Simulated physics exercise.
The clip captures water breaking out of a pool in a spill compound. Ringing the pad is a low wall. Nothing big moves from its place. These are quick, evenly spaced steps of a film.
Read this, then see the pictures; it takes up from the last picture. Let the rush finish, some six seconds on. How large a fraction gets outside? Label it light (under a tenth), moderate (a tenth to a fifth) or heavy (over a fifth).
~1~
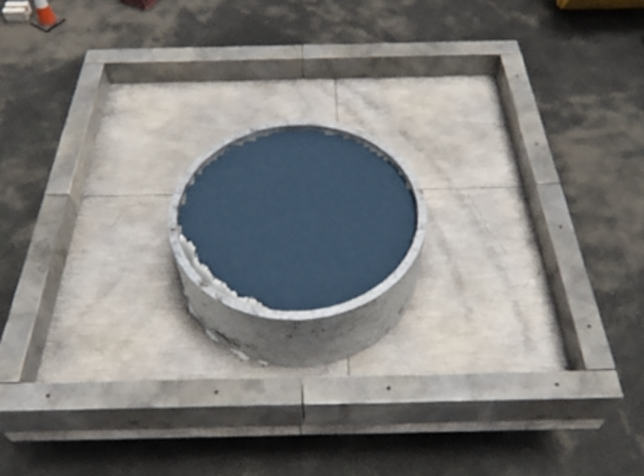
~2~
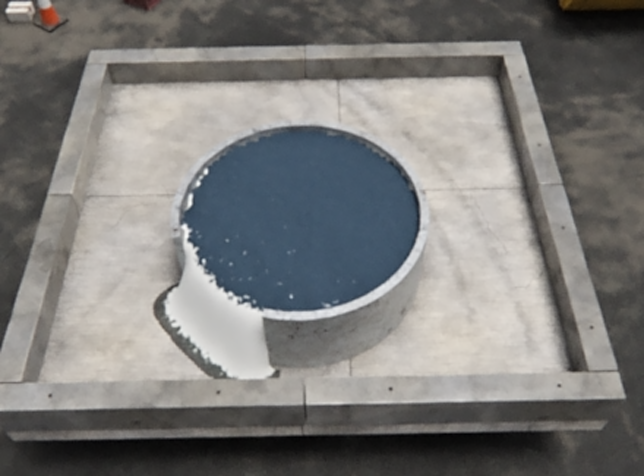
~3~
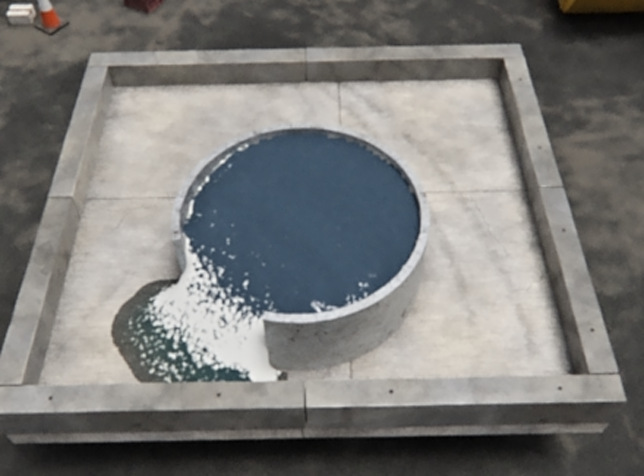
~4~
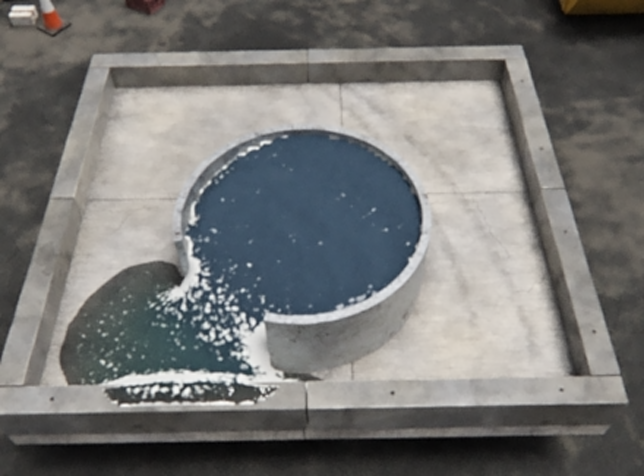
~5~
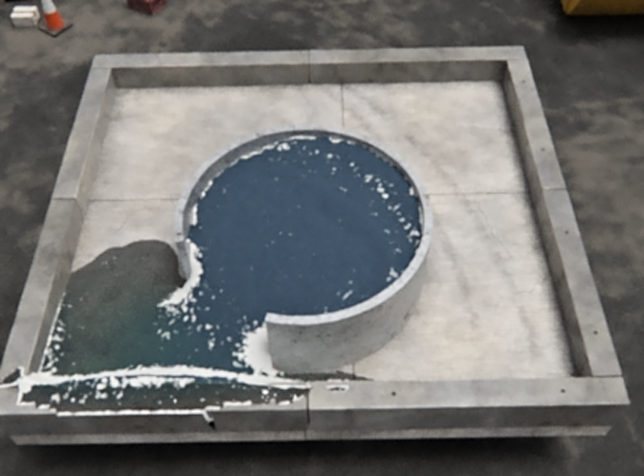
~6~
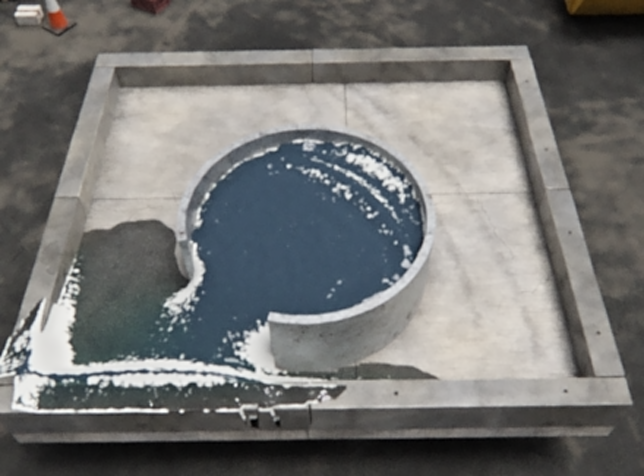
Moderate.
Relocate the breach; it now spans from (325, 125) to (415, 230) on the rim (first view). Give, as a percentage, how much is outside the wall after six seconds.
My estimate is near 10 percent.
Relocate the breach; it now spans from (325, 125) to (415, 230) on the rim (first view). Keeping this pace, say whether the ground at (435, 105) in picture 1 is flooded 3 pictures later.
Well, by then that point would be drenched.
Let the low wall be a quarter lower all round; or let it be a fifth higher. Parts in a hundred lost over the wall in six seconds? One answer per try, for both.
30 % and 8 %.
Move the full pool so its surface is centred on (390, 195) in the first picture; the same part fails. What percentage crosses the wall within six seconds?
10 per cent.
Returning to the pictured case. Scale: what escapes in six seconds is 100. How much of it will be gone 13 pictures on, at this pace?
Some 90 per cent.
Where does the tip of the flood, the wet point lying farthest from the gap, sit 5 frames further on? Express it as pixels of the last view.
Farthest reach: About (580, 392).
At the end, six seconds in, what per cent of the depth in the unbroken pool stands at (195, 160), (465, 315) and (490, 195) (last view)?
10, 2 and 20 in a hundred, in turn.
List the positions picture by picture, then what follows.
The round tank at (298, 214) is whole and still, in the first frame.
The front is at a hidden place, out from the gap at (217, 316), in the second frame.
The front is at (122, 324), out from the gap at (218, 322), in the third frame.
The front is at (72, 350), out from the gap at (220, 324), in the fourth frame.
The front is at a hidden place, out from the gap at (221, 324), in the fifth frame.
The front is at a hidden place, out from the gap at (223, 323), in the sixth frame.
A moment on, water covers 25 % of the floor; the low wall has let 2 % over.
Next, water covers 30 % of the floor; the low wall has let 5 % over.
Then, water covers 55 % of the floor; the low wall has let 14 % over.
Later, water covers 80 % of the floor; the low wall has let 15 % over.
In the end, water covers 85 % of the floor; the low wall has let 16 % over.
